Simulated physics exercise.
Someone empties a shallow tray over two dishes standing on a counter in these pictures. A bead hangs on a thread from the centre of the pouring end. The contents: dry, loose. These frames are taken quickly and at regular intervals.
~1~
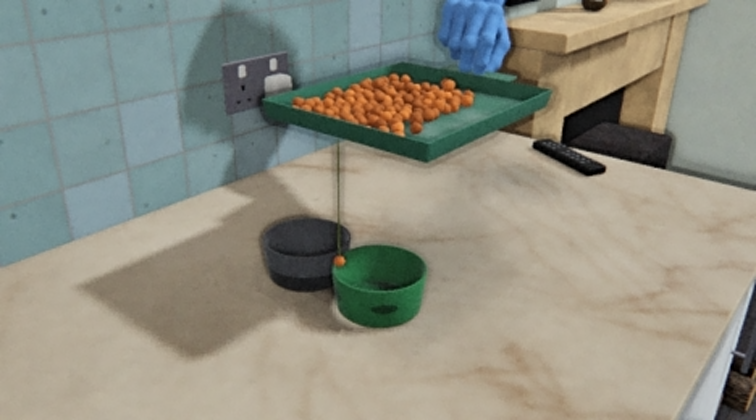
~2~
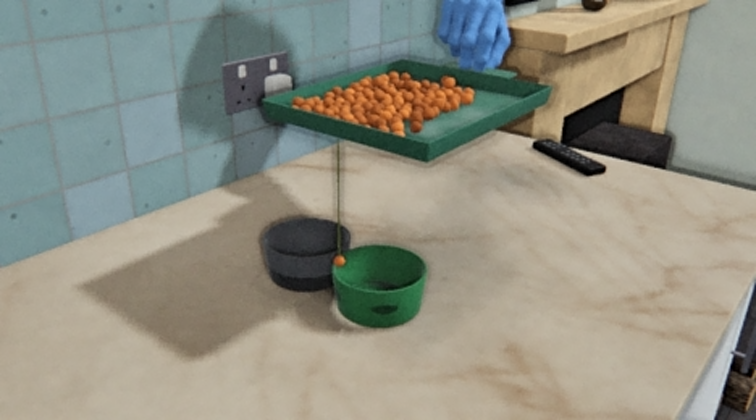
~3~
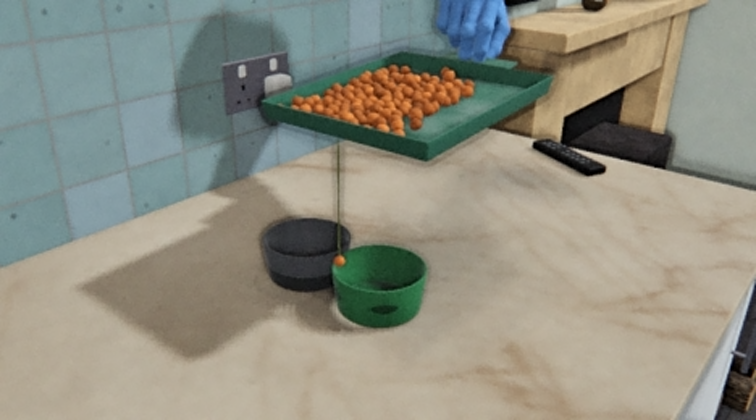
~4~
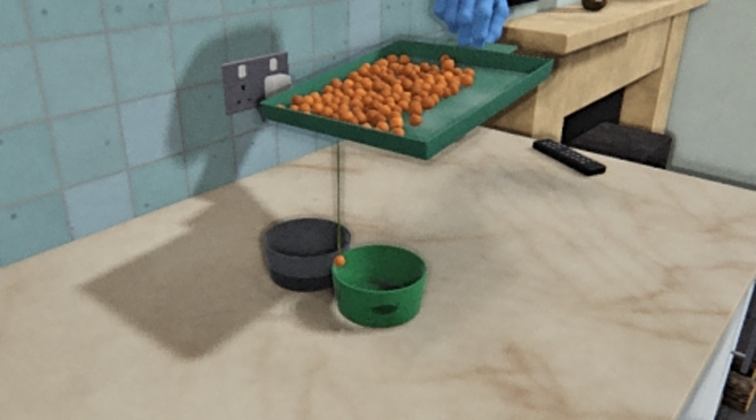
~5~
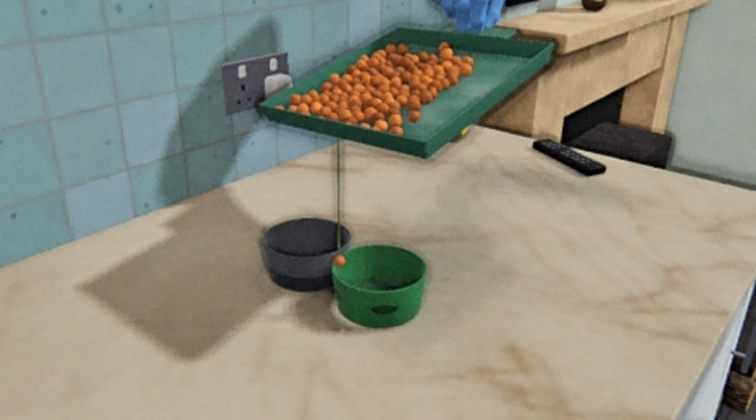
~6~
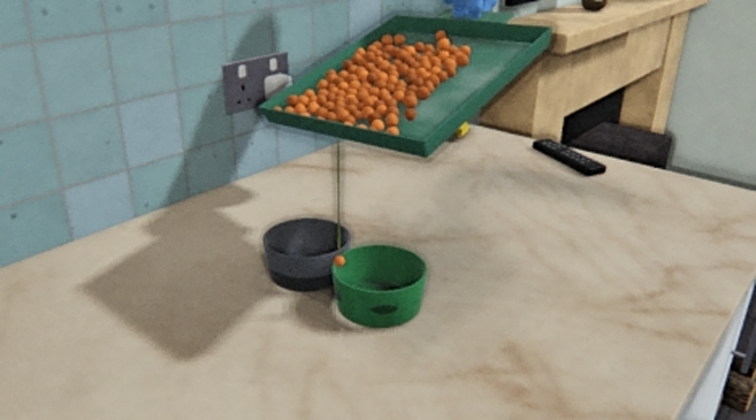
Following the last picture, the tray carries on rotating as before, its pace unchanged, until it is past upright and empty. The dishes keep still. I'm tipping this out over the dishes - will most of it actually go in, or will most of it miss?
Most of it will miss.
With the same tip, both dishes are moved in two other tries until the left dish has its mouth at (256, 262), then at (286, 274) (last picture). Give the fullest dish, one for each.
It comes out as the dish further left in the first try and the dish further left in the second.
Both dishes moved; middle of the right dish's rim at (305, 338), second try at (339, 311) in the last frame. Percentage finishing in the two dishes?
Roughly 40 per cent, and 80 per cent.
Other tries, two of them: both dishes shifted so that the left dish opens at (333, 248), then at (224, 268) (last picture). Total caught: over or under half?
First place: Short of half; second place: Beyond half.
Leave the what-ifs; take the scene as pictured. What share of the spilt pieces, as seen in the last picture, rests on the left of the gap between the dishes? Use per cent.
It works out to some 90 per cent.
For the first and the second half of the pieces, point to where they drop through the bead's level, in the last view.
First half (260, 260); second half (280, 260).
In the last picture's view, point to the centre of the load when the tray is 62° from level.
I'd put the middle of the pieces at roughly (331, 77).
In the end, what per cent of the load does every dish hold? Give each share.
So the left dish gets 0 % of the load, while the right one gets 0 %.
Shortly afterwards, tray tipped steeply; all but a few on the tray; only a few in the air.
Next, tray tipped past a quarter turn; near a quarter on the tray; near two thirds outside both; near a quarter in the air.
Some moments later, tray tipped past a quarter turn; the whole lot outside both.
In the end, tray tipped past a quarter turn; none at all in the right dish; none at all in the left dish; the whole lot outside both.
